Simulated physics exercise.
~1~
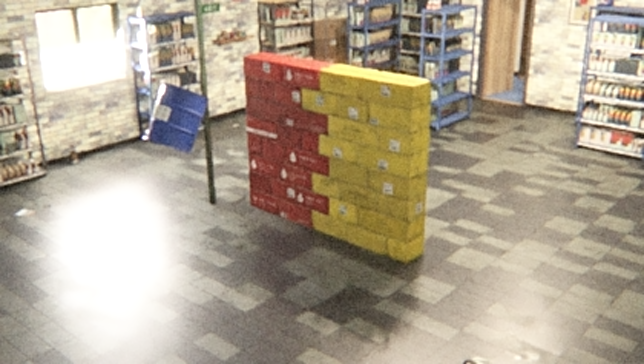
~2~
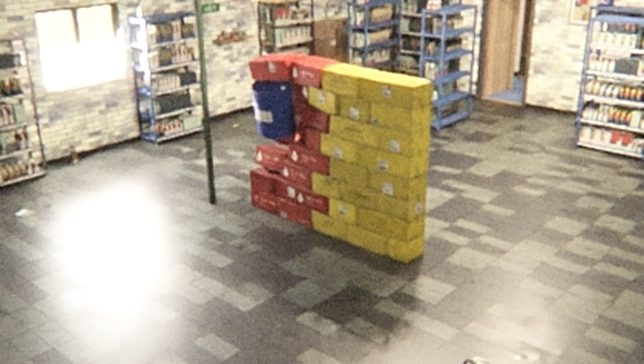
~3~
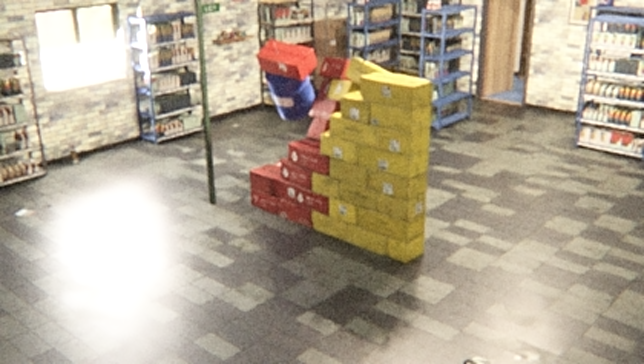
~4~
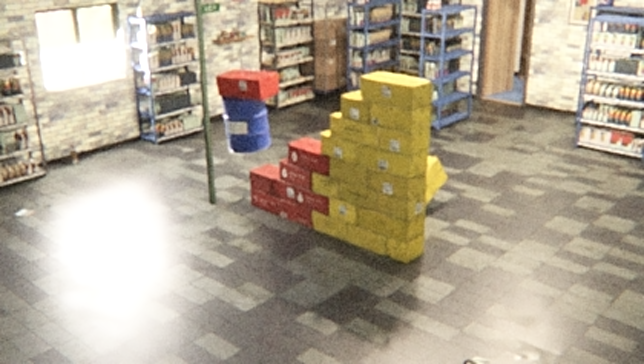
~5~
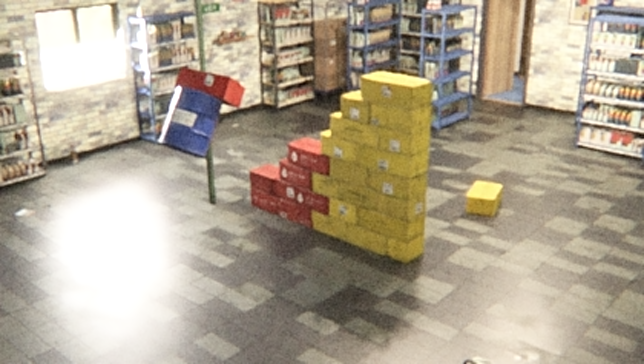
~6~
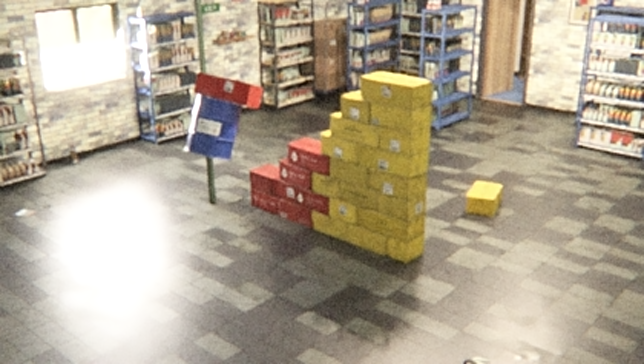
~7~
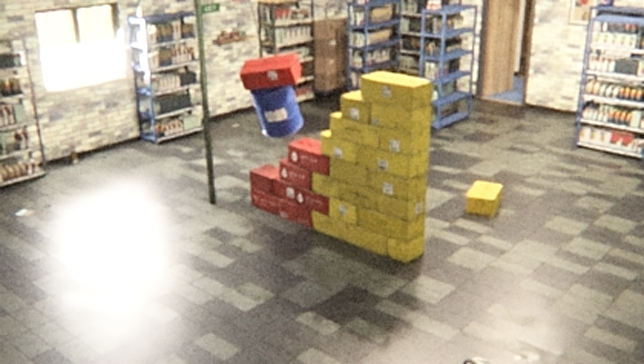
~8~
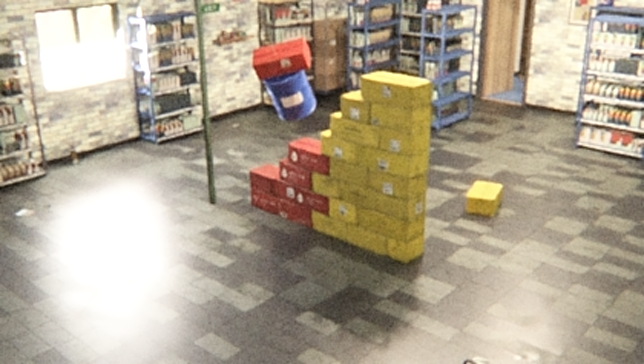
A wall of stacked cartons, red on the left and yellow on the right, stands on the grey tiled floor of a shop, seen from above by a still camera, with shelves along the brick walls. A blue drum swings in from the left and pushes into the red side. Upper red cartons give way, and one rides on top of the drum as it swings back left. A yellow carton drops behind the wall and comes to rest on the floor at right. The drum swings right again, still carrying red, above the stepped remains, most yellow cartons still standing.
